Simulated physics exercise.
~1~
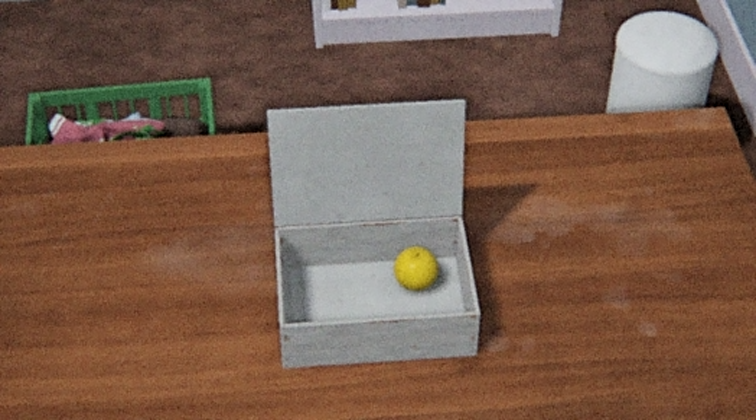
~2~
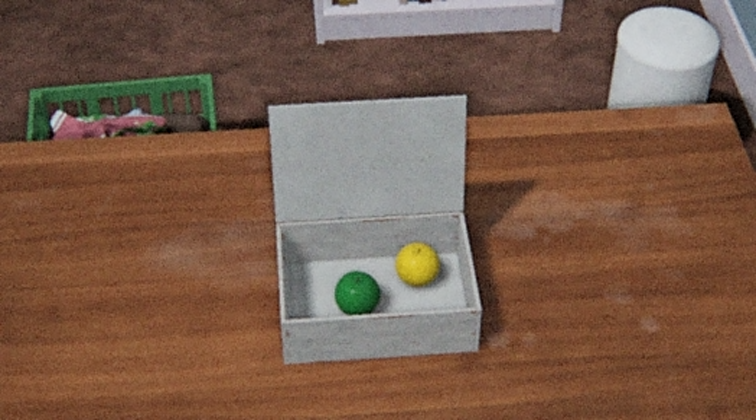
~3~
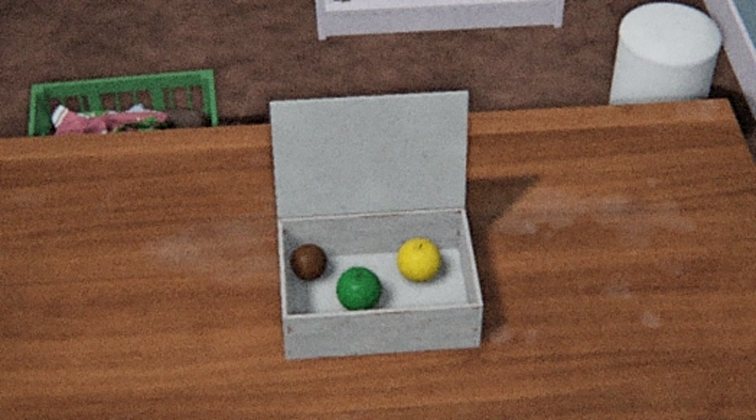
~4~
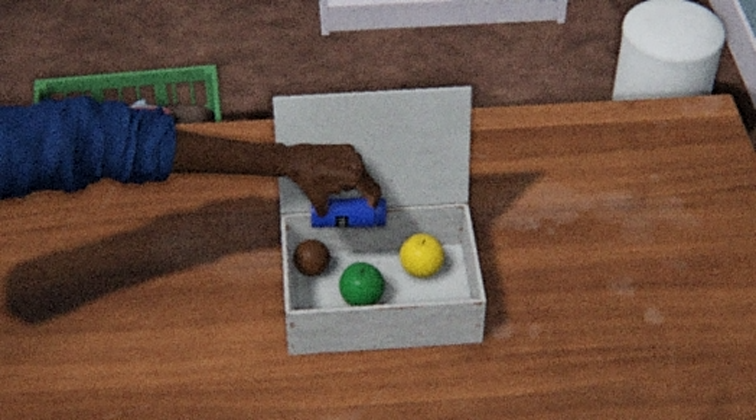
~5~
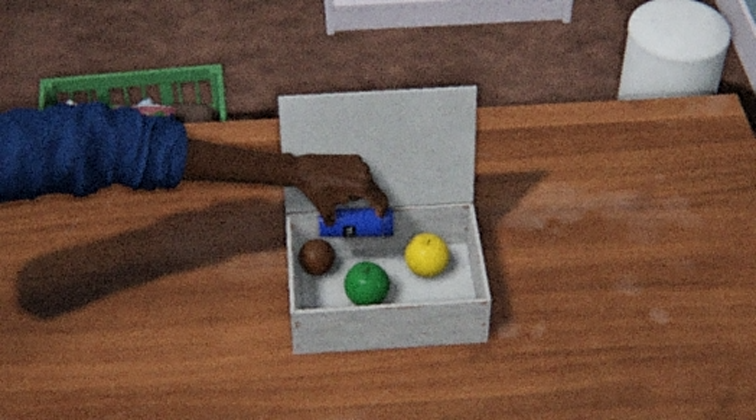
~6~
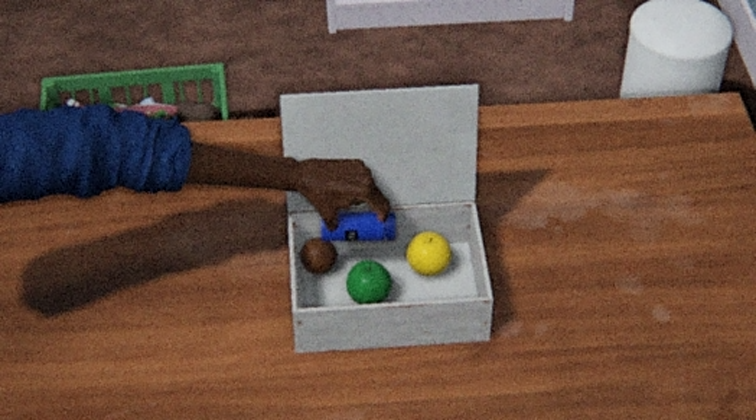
A hand lowers a blue shaker into a box holding yellow, green and brown fruit.
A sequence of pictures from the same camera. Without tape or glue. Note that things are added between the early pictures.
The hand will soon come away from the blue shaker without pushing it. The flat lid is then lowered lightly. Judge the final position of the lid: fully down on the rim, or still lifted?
Final position: Fully down on the rim.
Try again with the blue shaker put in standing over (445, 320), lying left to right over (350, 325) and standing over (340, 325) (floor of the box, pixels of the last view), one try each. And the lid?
First try: It gets propped open; second try: It comes fully down; third try: It gets propped open.
Then, 1.20 s past the last view, lid starting down; blue shaker displaced about its own width near (357, 268); brown lemon displaced about its own width; green apple displaced a little.
Then, 1.80 s past the last view, lid 44° above the rim; blue shaker displaced well along near (356, 281); green apple displaced about its own width; brown lemon displaced about its own width.
Finally, lid shut; moved from the start, brown lemon, blue shaker and green apple; yellow apple still in place. Final places as the last picture's camera would see them, blue shaker near (361, 283).
